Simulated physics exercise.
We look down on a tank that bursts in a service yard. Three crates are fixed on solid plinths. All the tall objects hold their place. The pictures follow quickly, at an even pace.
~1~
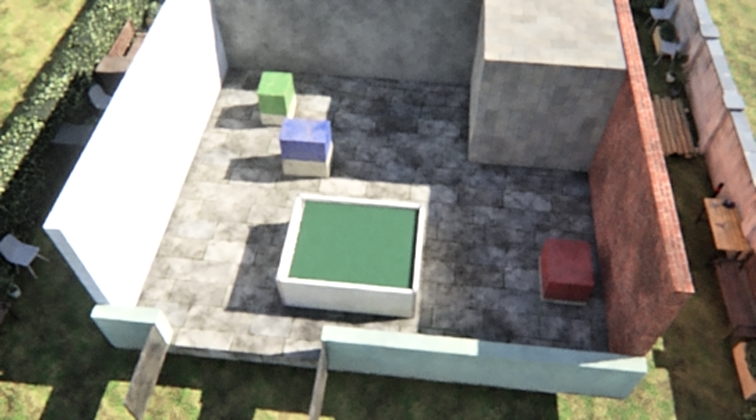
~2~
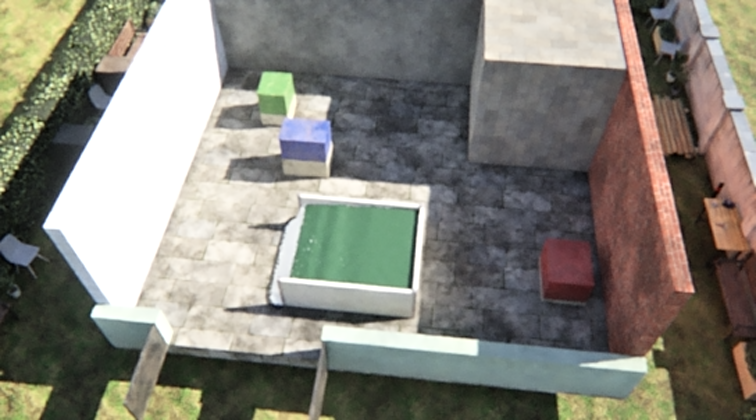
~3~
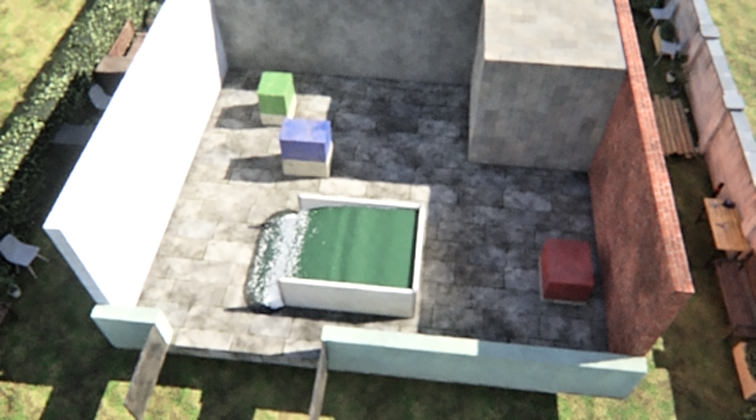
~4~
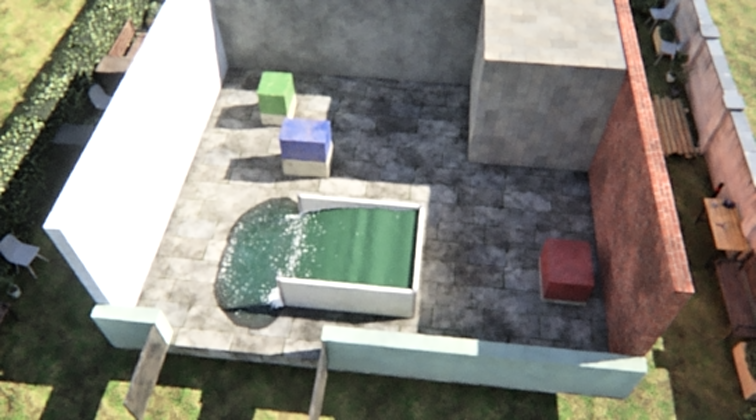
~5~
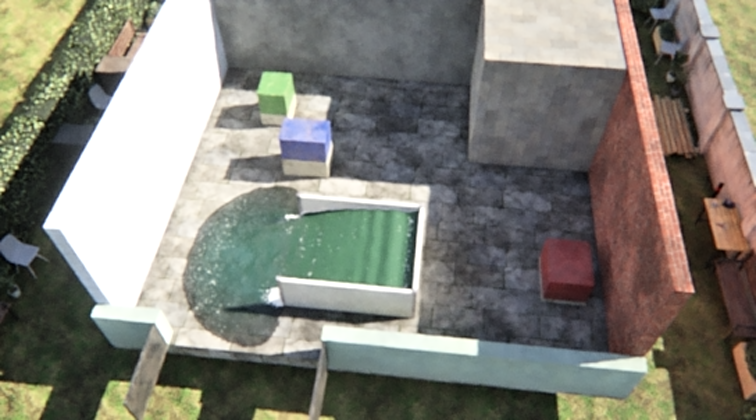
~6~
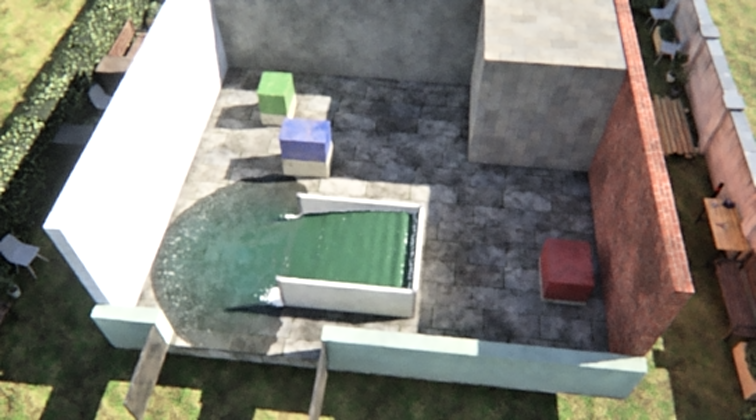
Green water bursting from the left side of a white-walled tank, foaming and fanning out across a grey paved yard.
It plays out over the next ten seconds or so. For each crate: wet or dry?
One by one: The green crate keeps dry; the red crate keeps dry; the blue crate keeps dry.
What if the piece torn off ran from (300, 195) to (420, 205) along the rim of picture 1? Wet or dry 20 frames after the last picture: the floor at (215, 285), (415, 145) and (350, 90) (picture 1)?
In turn: Free of water, under water, flooded.
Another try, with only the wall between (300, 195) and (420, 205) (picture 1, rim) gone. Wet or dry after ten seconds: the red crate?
The red one is wetted.
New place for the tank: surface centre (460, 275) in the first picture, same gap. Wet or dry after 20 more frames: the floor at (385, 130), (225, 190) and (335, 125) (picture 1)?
As listed: Not flooded, awash, not flooded.
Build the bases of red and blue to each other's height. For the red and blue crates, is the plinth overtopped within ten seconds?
My reading: The red one is safe, the blue one takes water.
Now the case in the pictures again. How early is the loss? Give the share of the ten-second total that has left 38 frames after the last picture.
Close to 75 %.
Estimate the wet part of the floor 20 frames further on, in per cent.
Near 35 in a hundred.
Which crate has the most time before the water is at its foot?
It is the red one.
A moment on, water covers 20 % of the floor; the green crate not reached, the red crate not reached, the blue crate water round its plinth.
Next, water covers 25 % of the floor; the green crate water round its plinth, the red crate not reached, the blue crate water round its plinth.
Then, water covers 35 % of the floor; the green crate water round its plinth, the red crate not reached, the blue crate water round its plinth.
Later, water covers 60 % of the floor; the green crate water round its plinth, the red crate not reached, the blue crate water round its plinth.
In the end, water covers 80 % of the floor; the green crate stayed above the water, the red crate stayed above the water, the blue crate stayed above the water.
